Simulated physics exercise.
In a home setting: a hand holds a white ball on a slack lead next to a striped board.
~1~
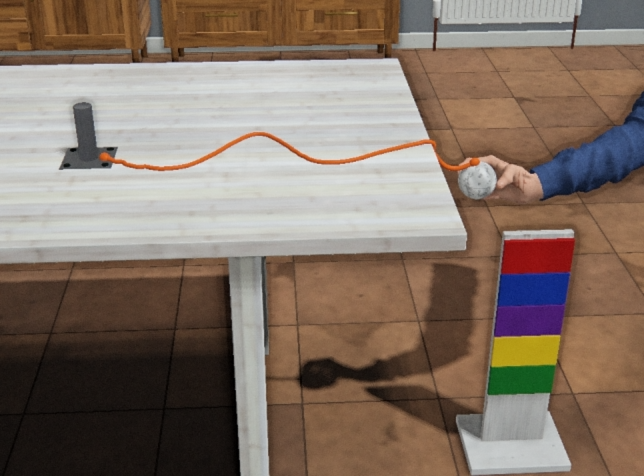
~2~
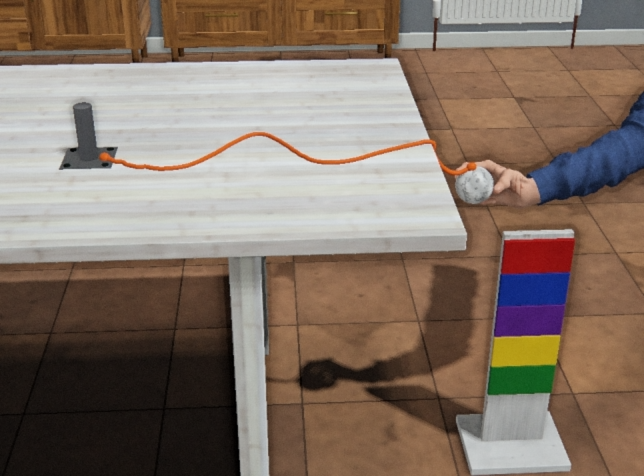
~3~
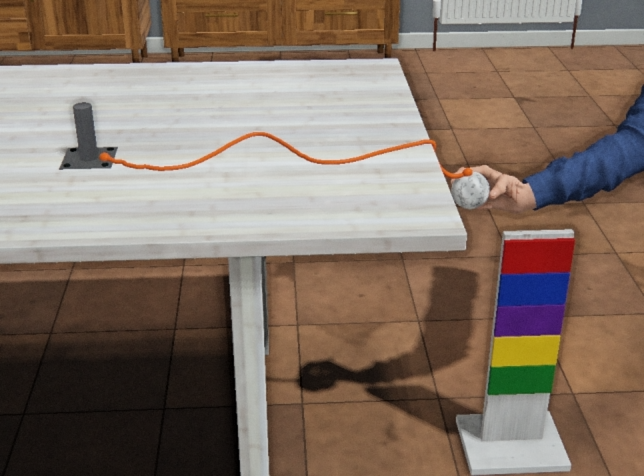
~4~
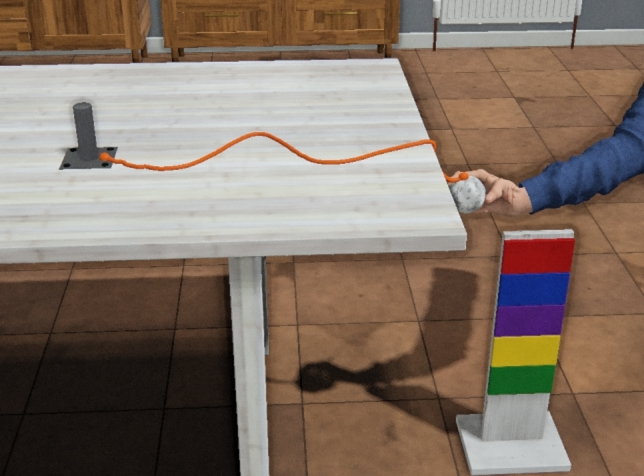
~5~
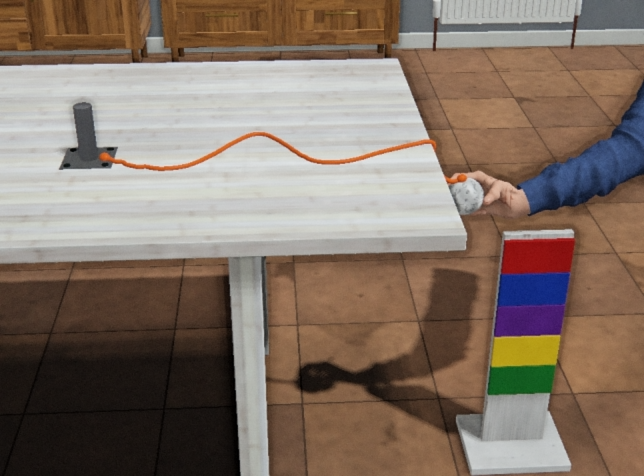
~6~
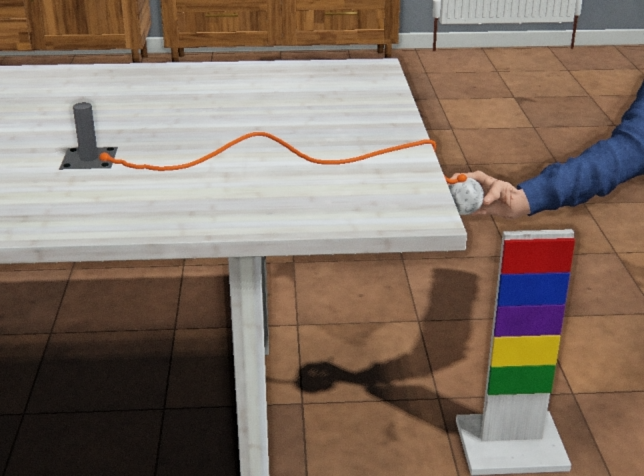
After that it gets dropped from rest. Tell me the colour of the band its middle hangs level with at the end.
Blue.
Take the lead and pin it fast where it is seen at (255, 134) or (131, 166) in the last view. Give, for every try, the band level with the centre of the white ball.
Try one: Red. Try two: Blue.
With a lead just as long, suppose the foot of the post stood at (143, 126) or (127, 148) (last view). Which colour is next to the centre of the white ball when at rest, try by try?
For the first spot, purple; for the second, purple.
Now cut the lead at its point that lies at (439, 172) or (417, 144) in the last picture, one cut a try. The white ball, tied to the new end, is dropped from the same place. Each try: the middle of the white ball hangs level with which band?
Results, first to last: Red; none, it hangs higher.
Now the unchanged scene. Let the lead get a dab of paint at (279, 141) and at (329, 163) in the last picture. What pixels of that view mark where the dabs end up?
(331, 146) and (405, 142).
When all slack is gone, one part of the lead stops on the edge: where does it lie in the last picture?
The one at (356, 160).
Early on, ball near (426, 282); level with blue.
Midway, ball near (443, 289); level with blue.
Finally, ball near (428, 293); level with blue. The lead holds its middle at blue.
